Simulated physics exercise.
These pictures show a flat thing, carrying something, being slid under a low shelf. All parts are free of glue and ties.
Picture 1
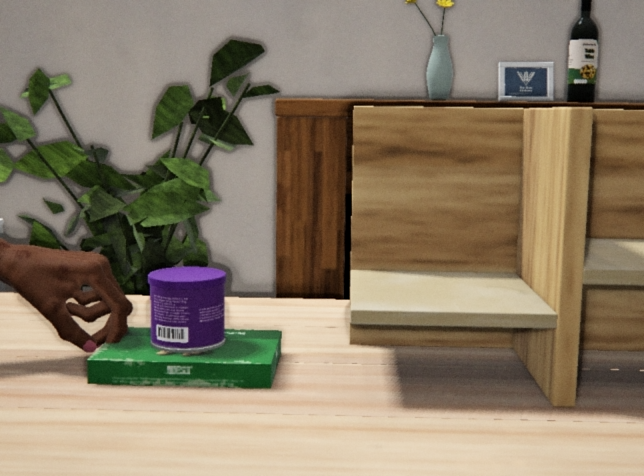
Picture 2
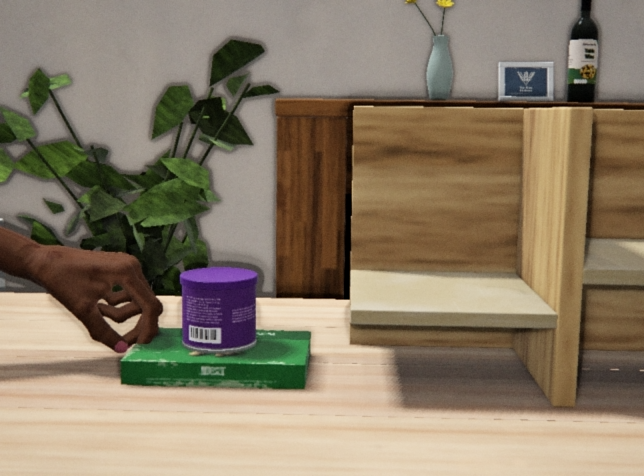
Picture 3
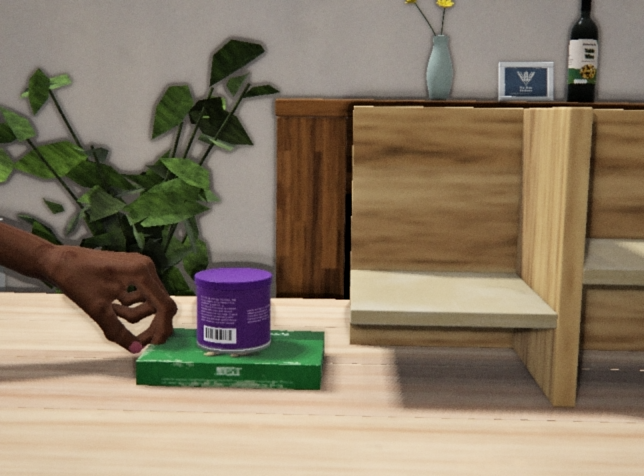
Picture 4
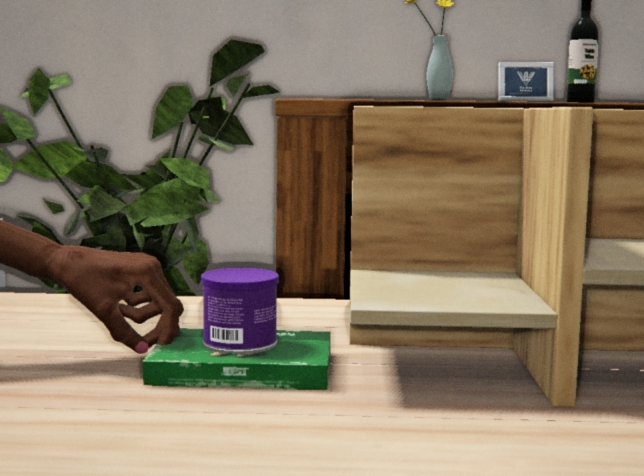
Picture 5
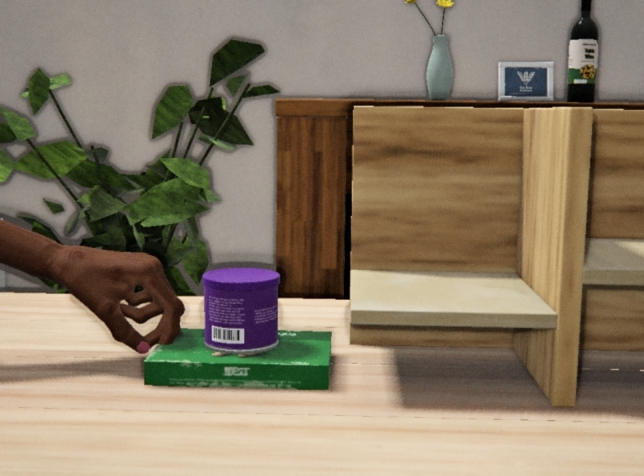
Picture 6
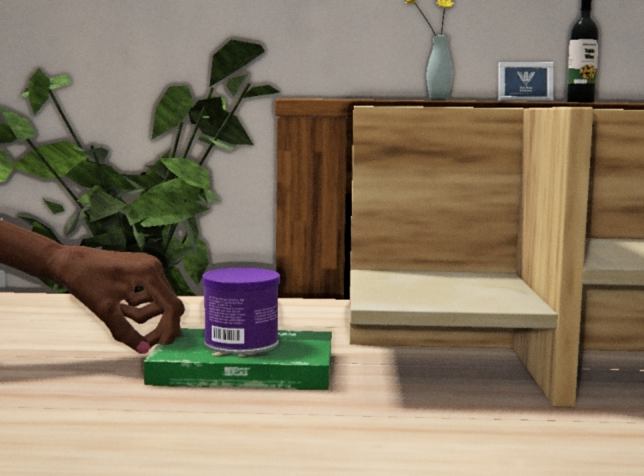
A hand sliding a green box with a purple tin on top a short way right across a table, then staying still.
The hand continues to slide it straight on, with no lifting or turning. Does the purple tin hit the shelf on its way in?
Yes.
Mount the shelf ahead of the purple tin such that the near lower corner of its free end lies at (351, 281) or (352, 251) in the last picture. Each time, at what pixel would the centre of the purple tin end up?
First setting: About (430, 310); second: About (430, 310).
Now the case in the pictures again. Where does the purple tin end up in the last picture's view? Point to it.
When everything stops, it's near (317, 323).
Then, 1.78 s on from there, purple tin pushed back on its carrier near (313, 312).
In the end, the purple tin is knocked back, near (317, 323).
